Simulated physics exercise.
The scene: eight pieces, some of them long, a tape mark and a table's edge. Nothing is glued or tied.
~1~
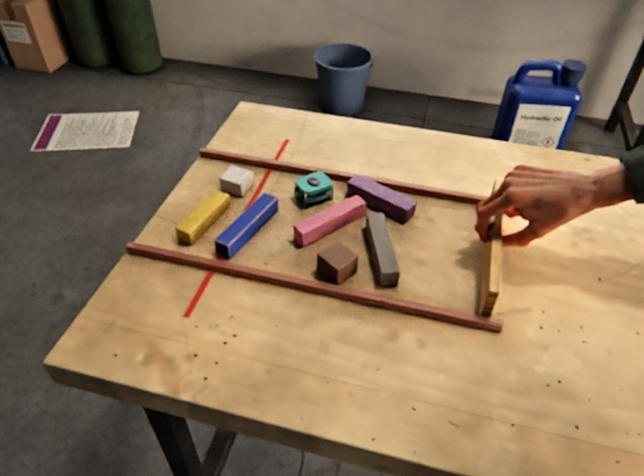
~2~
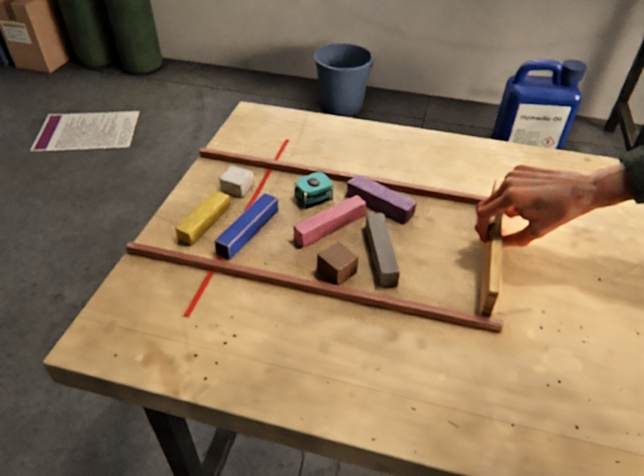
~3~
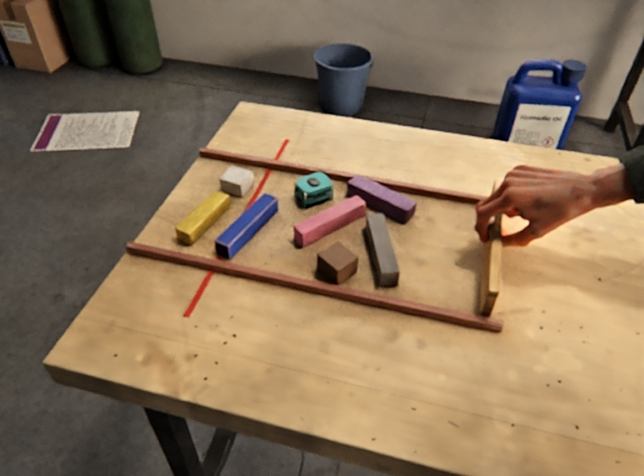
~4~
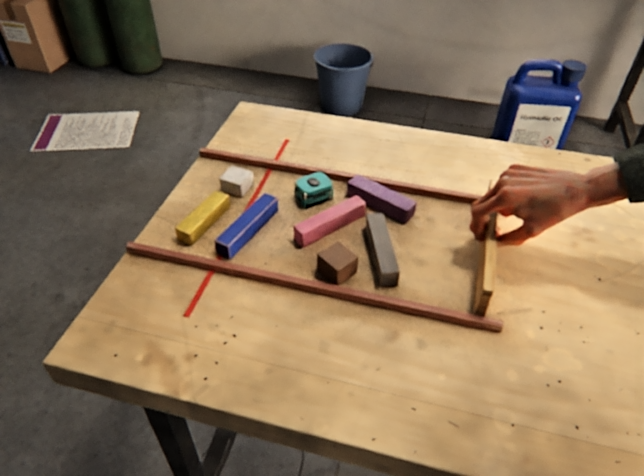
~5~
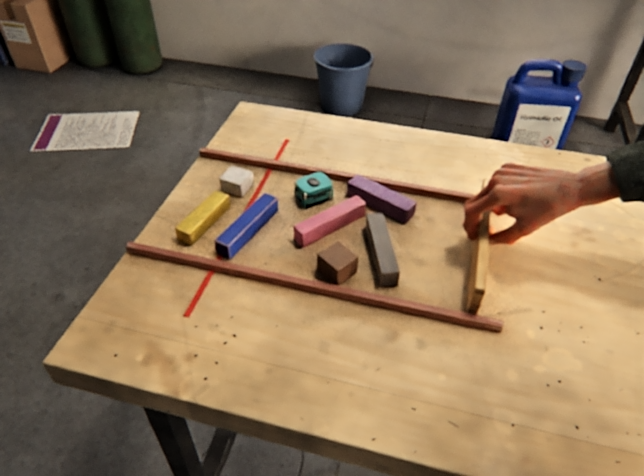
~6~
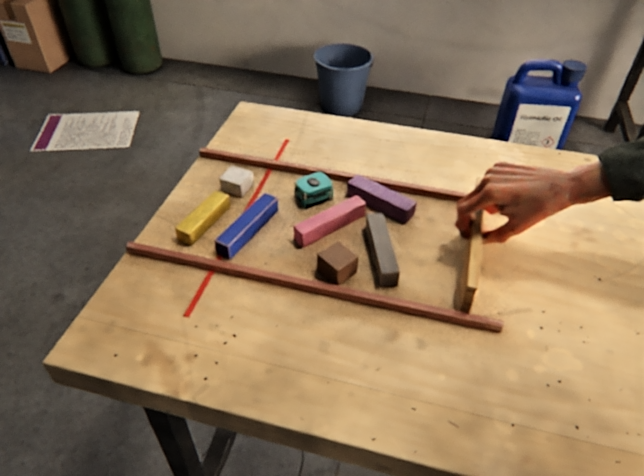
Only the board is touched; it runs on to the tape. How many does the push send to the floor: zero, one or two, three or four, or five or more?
As it turns out, the number that fall off is zero.
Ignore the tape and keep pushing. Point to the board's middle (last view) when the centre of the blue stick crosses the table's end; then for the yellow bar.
Near (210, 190) and (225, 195).
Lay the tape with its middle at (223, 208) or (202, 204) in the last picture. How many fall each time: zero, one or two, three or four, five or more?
Taking them in turn, one or two; three to four.
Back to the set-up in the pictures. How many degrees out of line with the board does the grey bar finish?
Near 0 degrees.
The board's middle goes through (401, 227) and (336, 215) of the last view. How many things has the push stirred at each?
By then 2, and 5.
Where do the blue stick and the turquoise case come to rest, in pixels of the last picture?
The blue stick at (186, 219), the turquoise case at (214, 183).
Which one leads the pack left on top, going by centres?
It is the white block.
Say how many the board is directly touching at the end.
2 of them.
Soon after, none off yet; yellow bar at rest near (204, 217); white block at rest near (237, 181); blue stick at rest near (248, 225).
In the end, the number that fall off is zero.
